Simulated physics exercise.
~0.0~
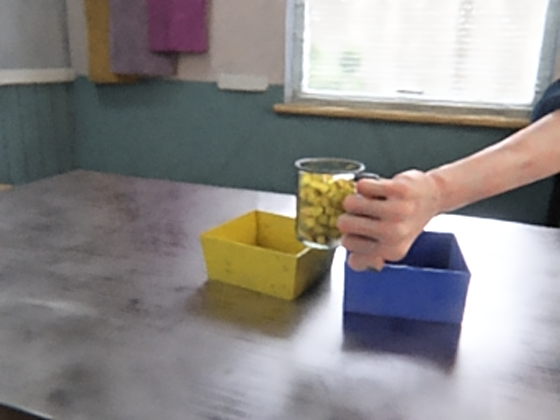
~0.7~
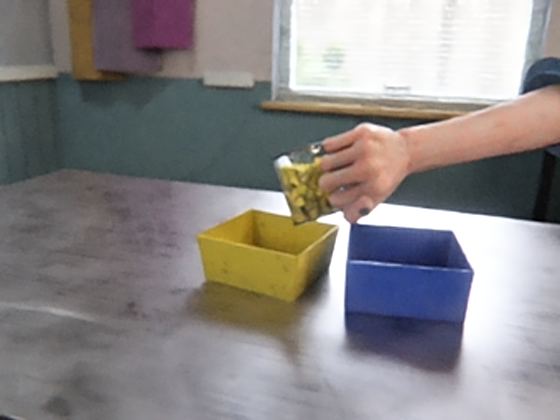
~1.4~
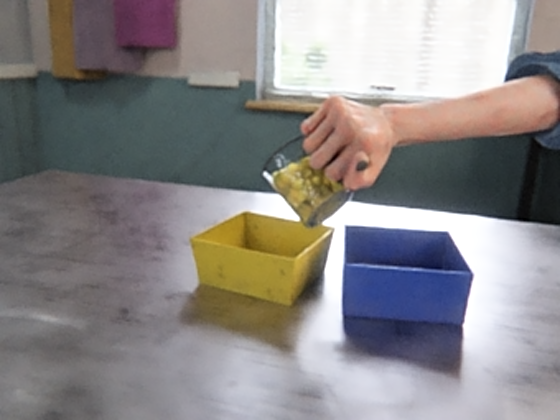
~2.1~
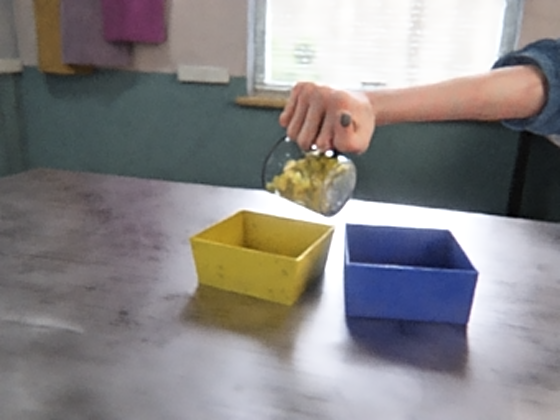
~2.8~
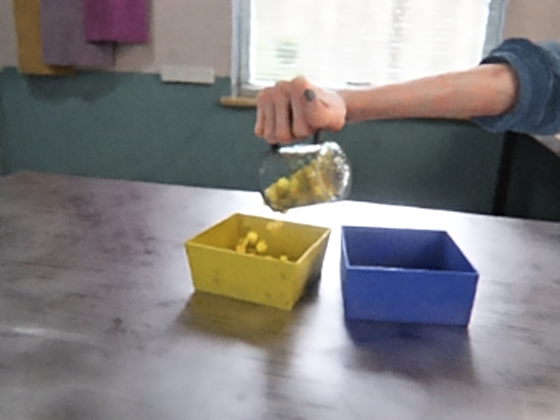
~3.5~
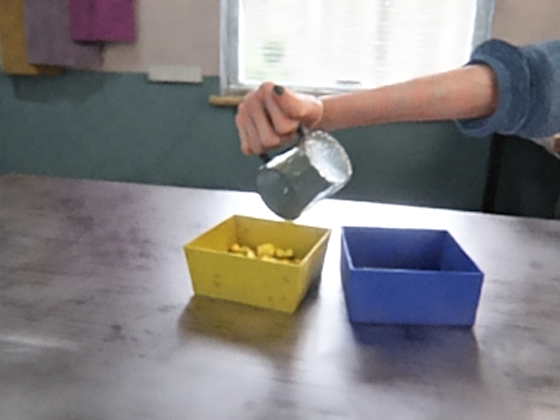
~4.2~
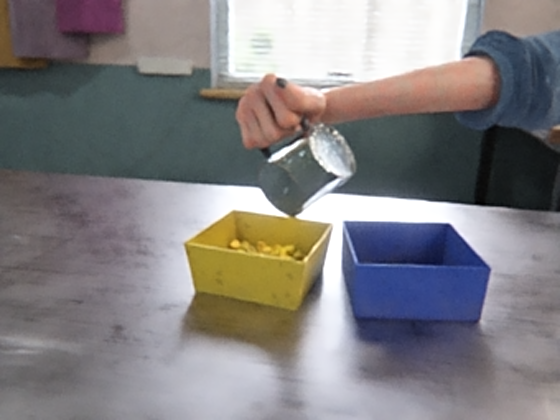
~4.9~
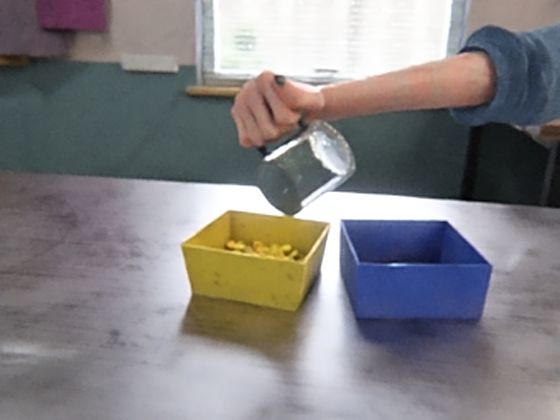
A hand tips a clear cup and empties its yellow cubes into the yellow tin.
